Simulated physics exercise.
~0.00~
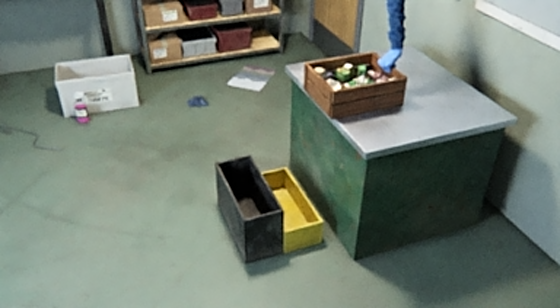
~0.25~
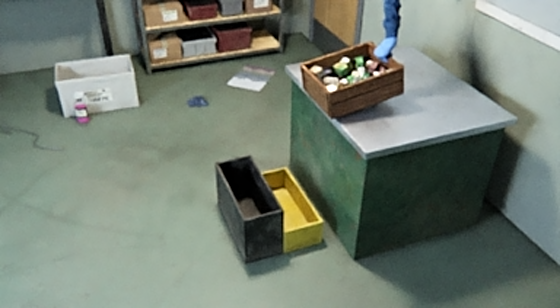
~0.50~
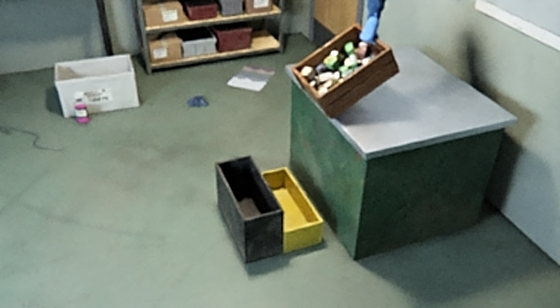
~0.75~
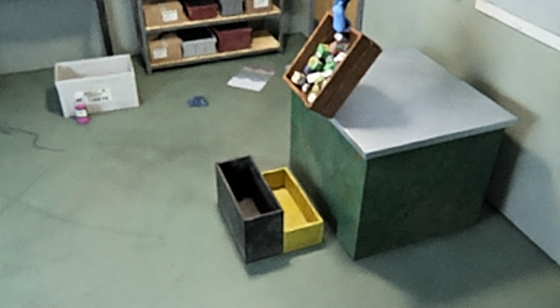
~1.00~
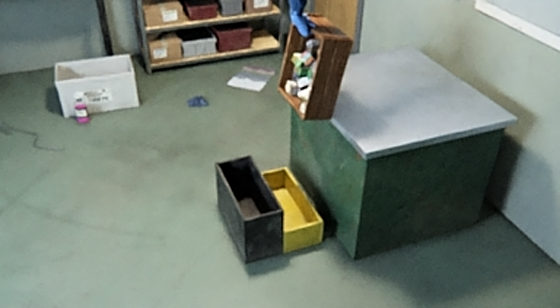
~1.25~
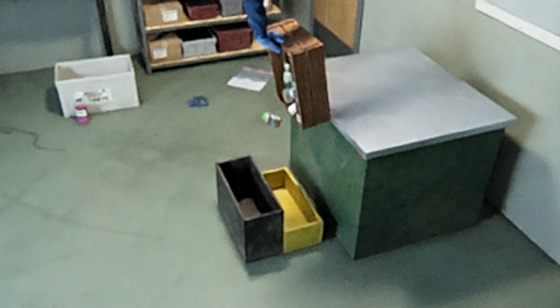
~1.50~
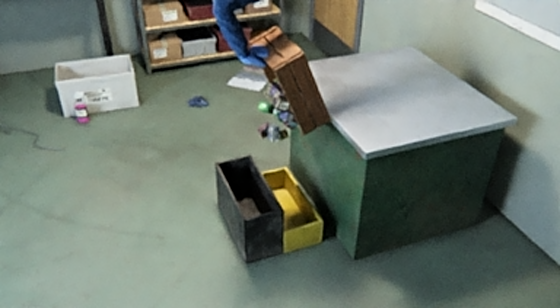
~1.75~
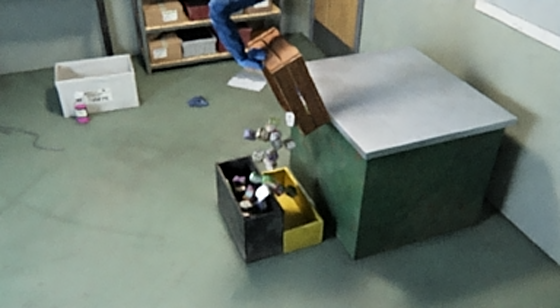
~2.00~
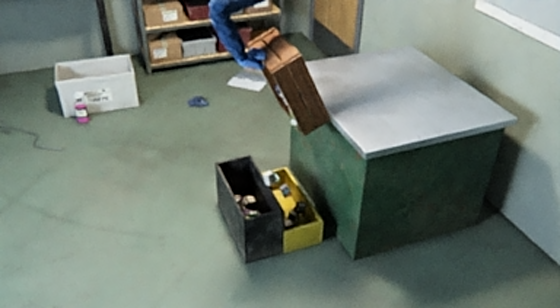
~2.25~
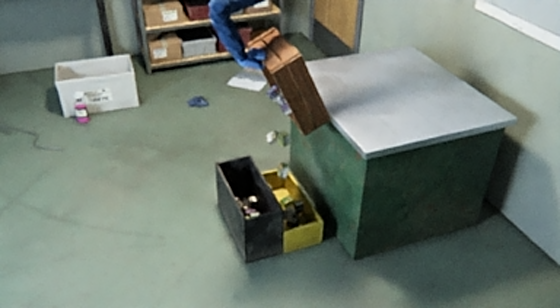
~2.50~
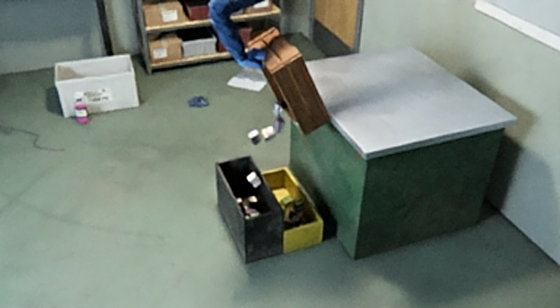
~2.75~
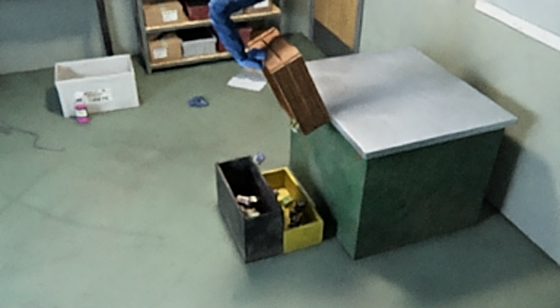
The clip opens on a wooden box full of small, colourful cartons, resting on a green bench with a grey top, while a blue-gloved hand holds it from behind. On the floor to the left stand an empty yellow trough and, beyond it, a black tub. The hand lifts the box slightly and tilts it leftward over the bench's edge, steepening until its open side faces downward. The cartons tumble out in a cluster, many dropping into the black tub and others into the yellow trough. A few stragglers follow, and the box stays tipped, with cartons lying in both containers.
